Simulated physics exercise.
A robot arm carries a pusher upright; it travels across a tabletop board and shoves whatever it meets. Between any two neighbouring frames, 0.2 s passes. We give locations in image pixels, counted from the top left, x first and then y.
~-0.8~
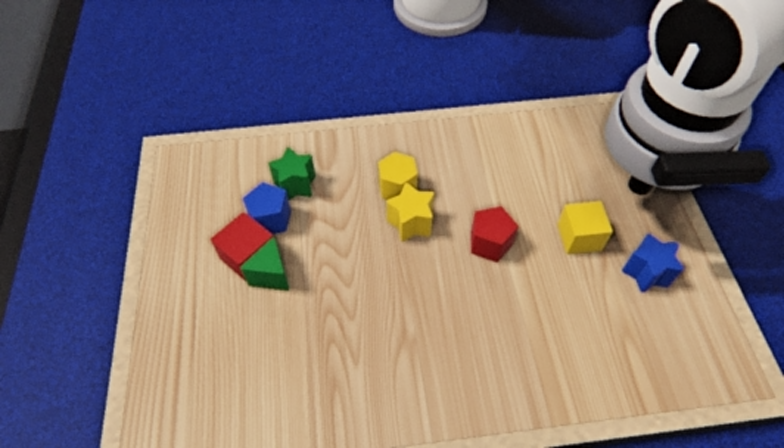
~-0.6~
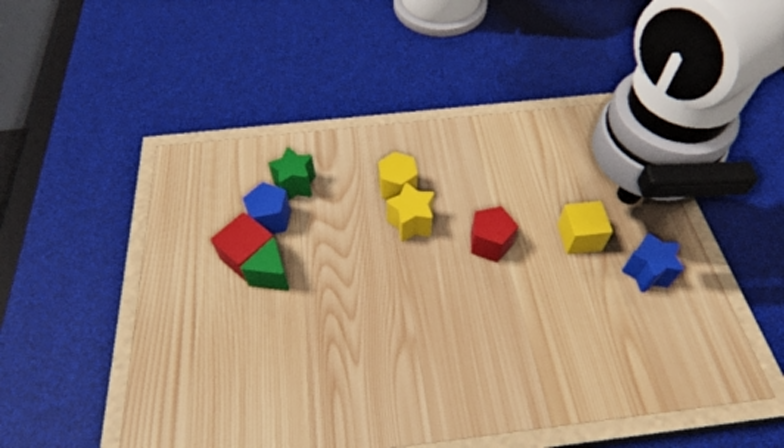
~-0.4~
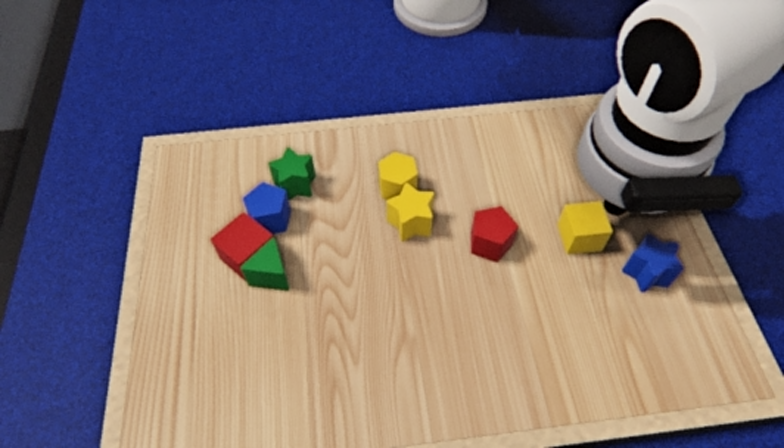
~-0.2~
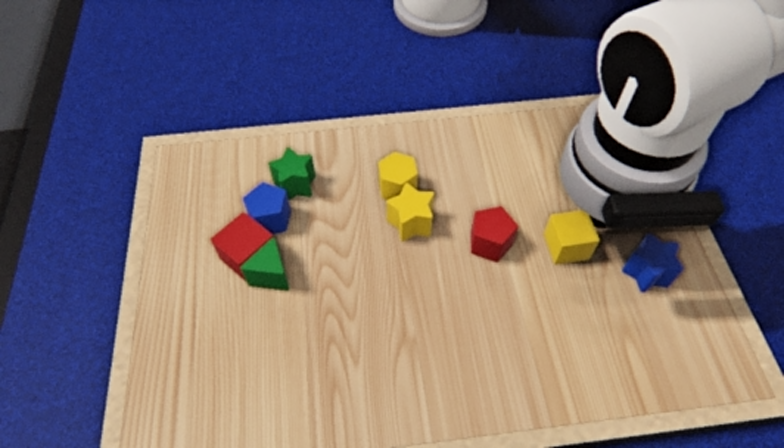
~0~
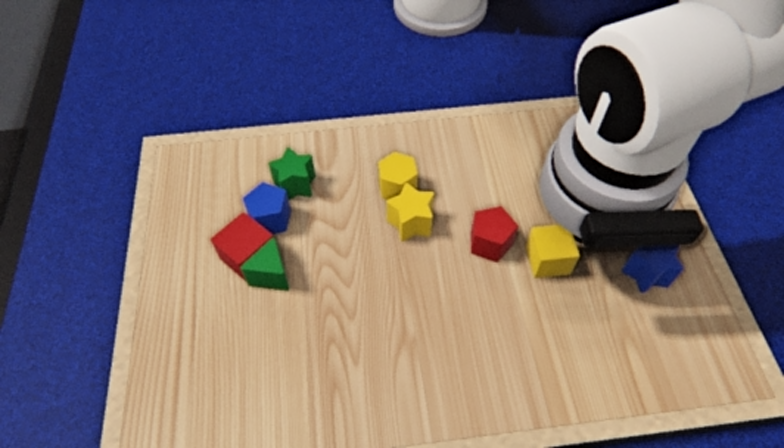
A white robot arm with a black tip moved left and toward the viewer over a wooden board of coloured blocks, then pushed the yellow cube a short way toward the red block.
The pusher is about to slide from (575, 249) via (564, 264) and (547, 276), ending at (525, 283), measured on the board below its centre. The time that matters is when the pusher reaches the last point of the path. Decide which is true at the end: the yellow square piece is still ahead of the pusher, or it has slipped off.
The pusher still pushes it.
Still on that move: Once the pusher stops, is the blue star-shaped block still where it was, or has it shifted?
By the time the path is finished, it has hardly shifted at all.
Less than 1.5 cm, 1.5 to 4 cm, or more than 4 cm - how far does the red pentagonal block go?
Once the path is done, the red pentagonal block lies within 1.5 cm of its present place.
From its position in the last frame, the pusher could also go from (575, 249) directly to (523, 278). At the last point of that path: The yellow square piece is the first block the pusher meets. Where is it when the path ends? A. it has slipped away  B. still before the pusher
B - still before the pusher.
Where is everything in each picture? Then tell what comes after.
The first frame shows pusher tip (639, 187); block tops, red pentagonal block (495, 224); yellow square piece (589, 218); blue star-shaped block (660, 254).
The second frame shows pusher (628, 196); blocks unchanged.
The third frame shows pusher (615, 207); blocks unchanged.
The fourth frame shows pusher (599, 220); yellow square piece (575, 227).
The fifth frame shows pusher (582, 234); red pentagonal block (495, 224); yellow square piece (556, 241); blue star-shaped block (660, 254).
The first path, step by step. Halfway along, pusher (562, 257); yellow square piece (530, 258), turned 15° clockwise.
At the end, pusher (531, 269); red pentagonal block in place; yellow square piece (498, 270), turned 15° clockwise; blue star-shaped block in place.
